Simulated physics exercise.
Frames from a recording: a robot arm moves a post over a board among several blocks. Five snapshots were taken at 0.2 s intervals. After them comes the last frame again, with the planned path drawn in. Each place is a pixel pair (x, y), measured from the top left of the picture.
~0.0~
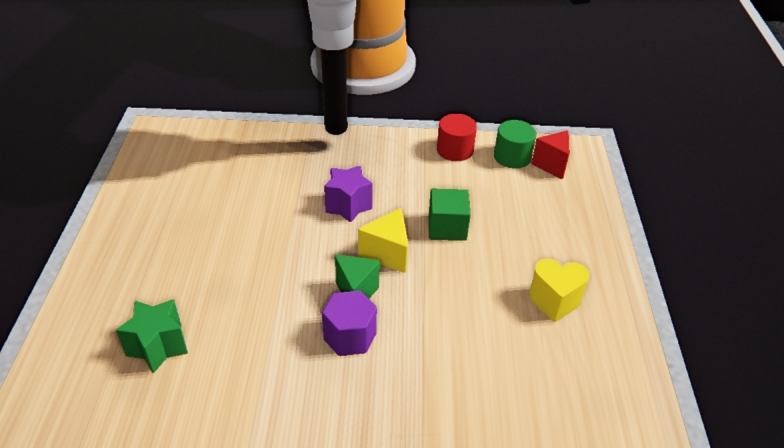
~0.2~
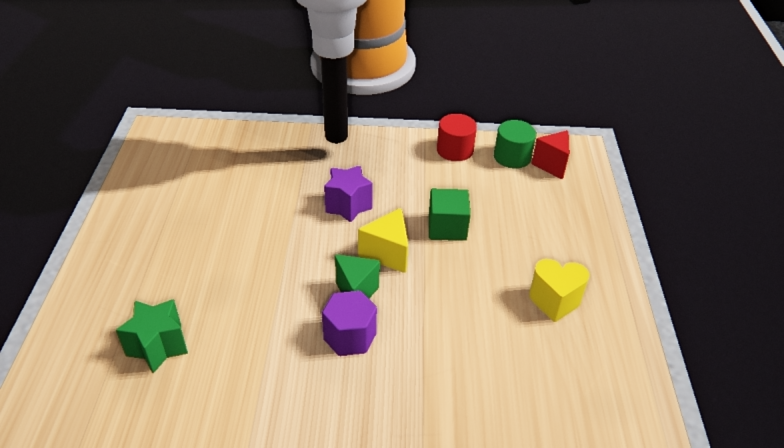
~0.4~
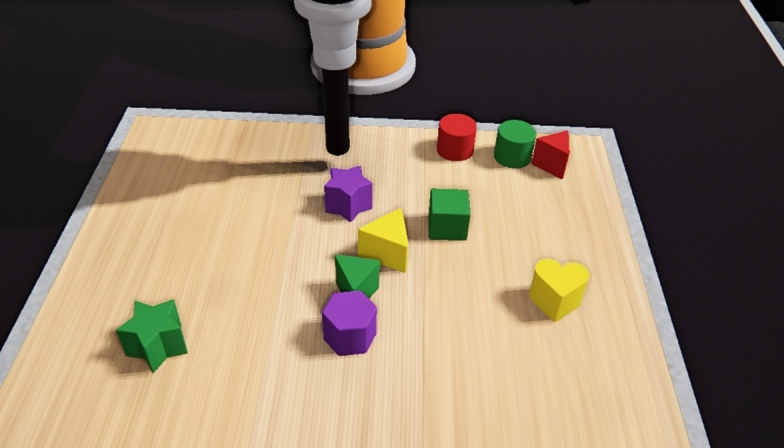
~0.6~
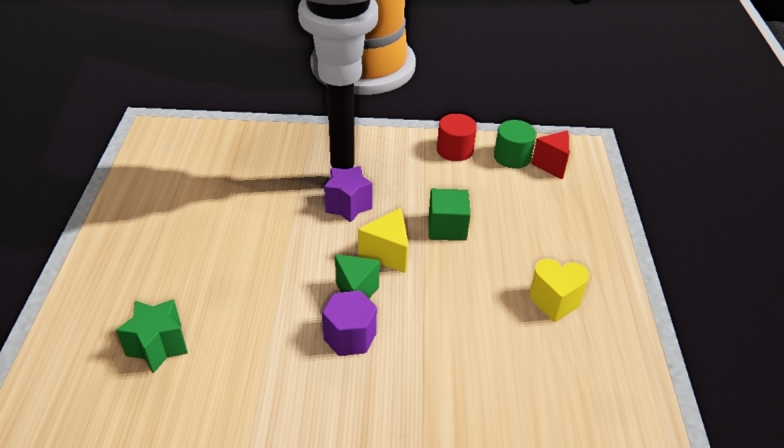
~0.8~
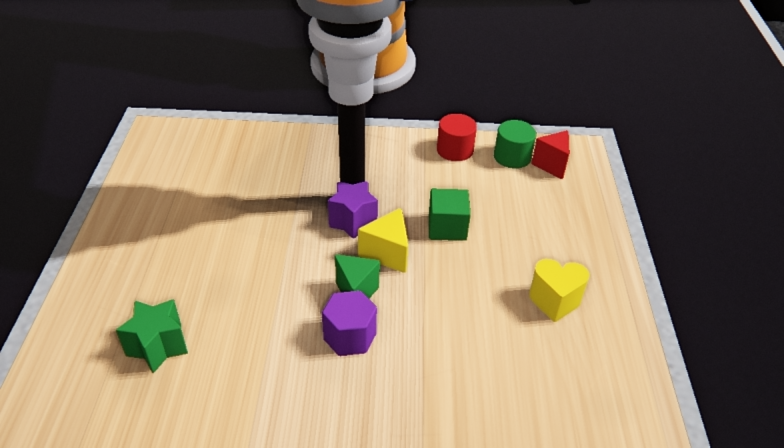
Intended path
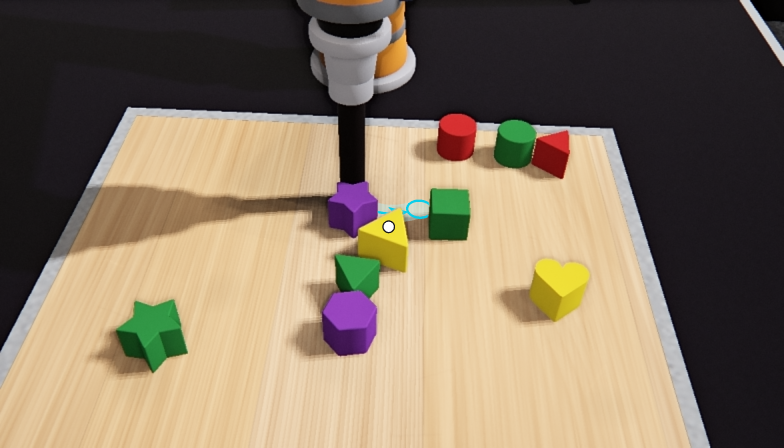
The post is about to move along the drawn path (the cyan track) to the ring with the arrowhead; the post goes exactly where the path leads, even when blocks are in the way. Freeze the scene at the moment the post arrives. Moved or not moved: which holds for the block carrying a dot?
It is untouched.
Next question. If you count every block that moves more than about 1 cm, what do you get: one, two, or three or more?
My answer is one.
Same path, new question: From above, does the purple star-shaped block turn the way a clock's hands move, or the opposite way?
Bird's-eye view: Clockwise.
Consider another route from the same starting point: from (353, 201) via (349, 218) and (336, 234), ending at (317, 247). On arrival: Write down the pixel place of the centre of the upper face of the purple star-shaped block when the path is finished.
My prediction: (343, 234).
Drawn move, from (353, 201) via (372, 211) and (396, 213), ending at (420, 209); the dot is on the yellow triangular piece.
On the path given first. Halfway along, post at (386, 198); purple star-shaped block at (360, 203), turned 30° clockwise.
At the end, post at (421, 193); purple star-shaped block at (360, 203), turned 30° clockwise; yellow triangular piece still.
